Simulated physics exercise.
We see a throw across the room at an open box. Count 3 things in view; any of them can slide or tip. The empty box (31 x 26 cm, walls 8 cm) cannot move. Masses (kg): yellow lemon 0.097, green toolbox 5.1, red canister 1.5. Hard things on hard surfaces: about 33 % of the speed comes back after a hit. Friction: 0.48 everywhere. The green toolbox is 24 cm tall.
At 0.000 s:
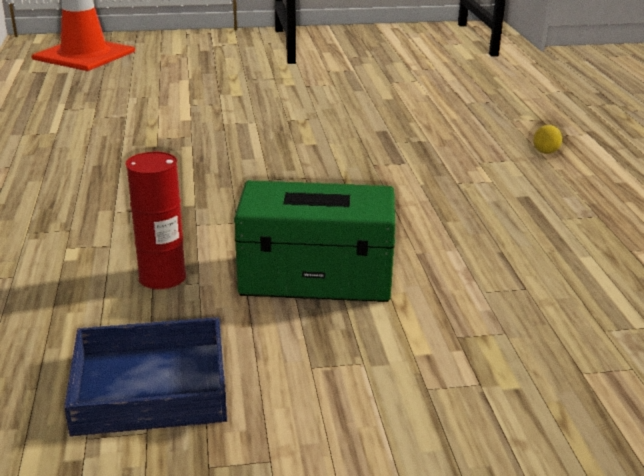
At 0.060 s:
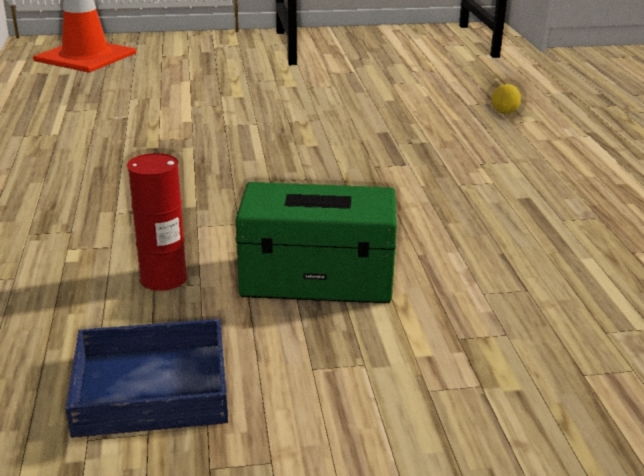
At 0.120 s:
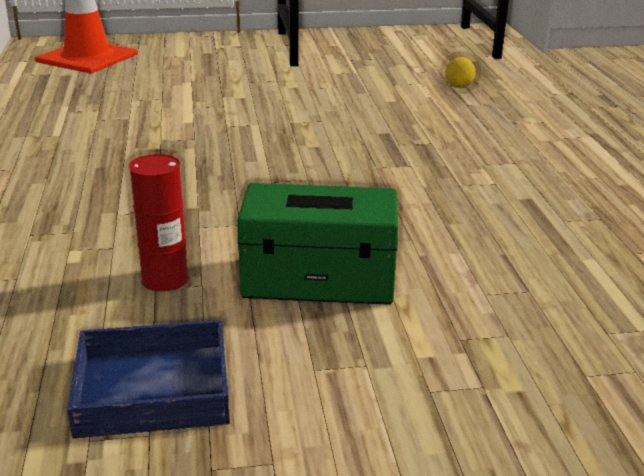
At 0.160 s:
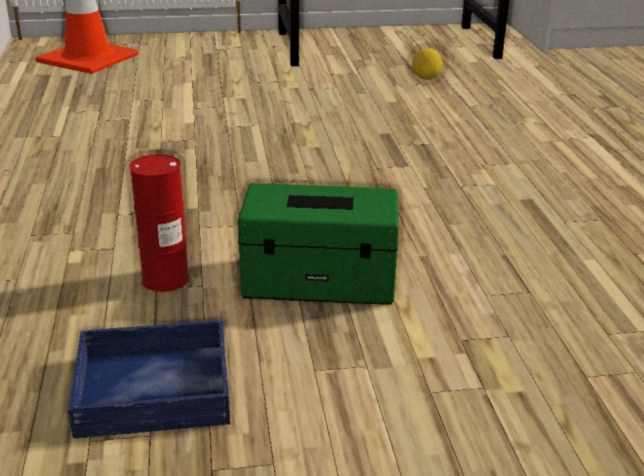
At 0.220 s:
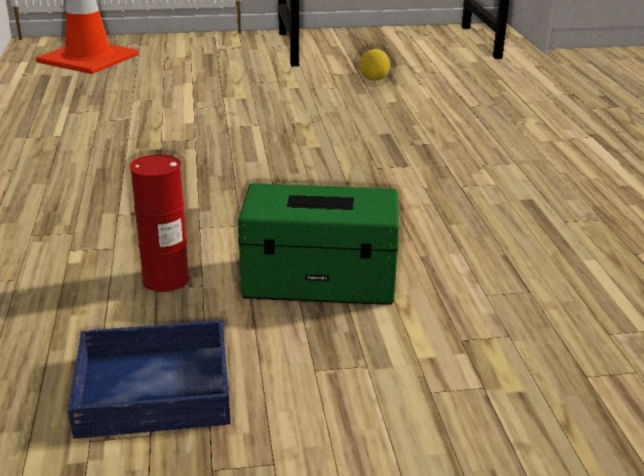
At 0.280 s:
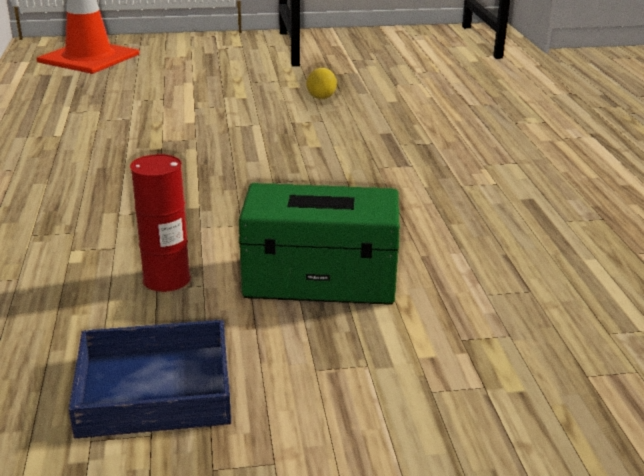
A green toolbox sits near the middle of a pale wood-plank floor in a room seen from above at an angle. To its left stands a red canister, with an open, empty blue box in front and an orange cone and dark legs at the back. A yellow lemon travels leftward from the right, rising in an arc and then dipping slightly, while the view stays nearly still.
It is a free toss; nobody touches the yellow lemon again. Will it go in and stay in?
The lemon finishes inside.
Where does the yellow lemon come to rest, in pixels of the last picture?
Near (131, 371).
By 0.48 s, 3 cm from the box's middle; yellow lemon near (156, 258).
By 0.78 s, lemon inside the box; yellow lemon near (208, 362).
When it is over (2.7 s), lemon inside the box; the bystanders within 10 cm of the start. End places, in pixels of the last picture, yellow lemon near (131, 371).
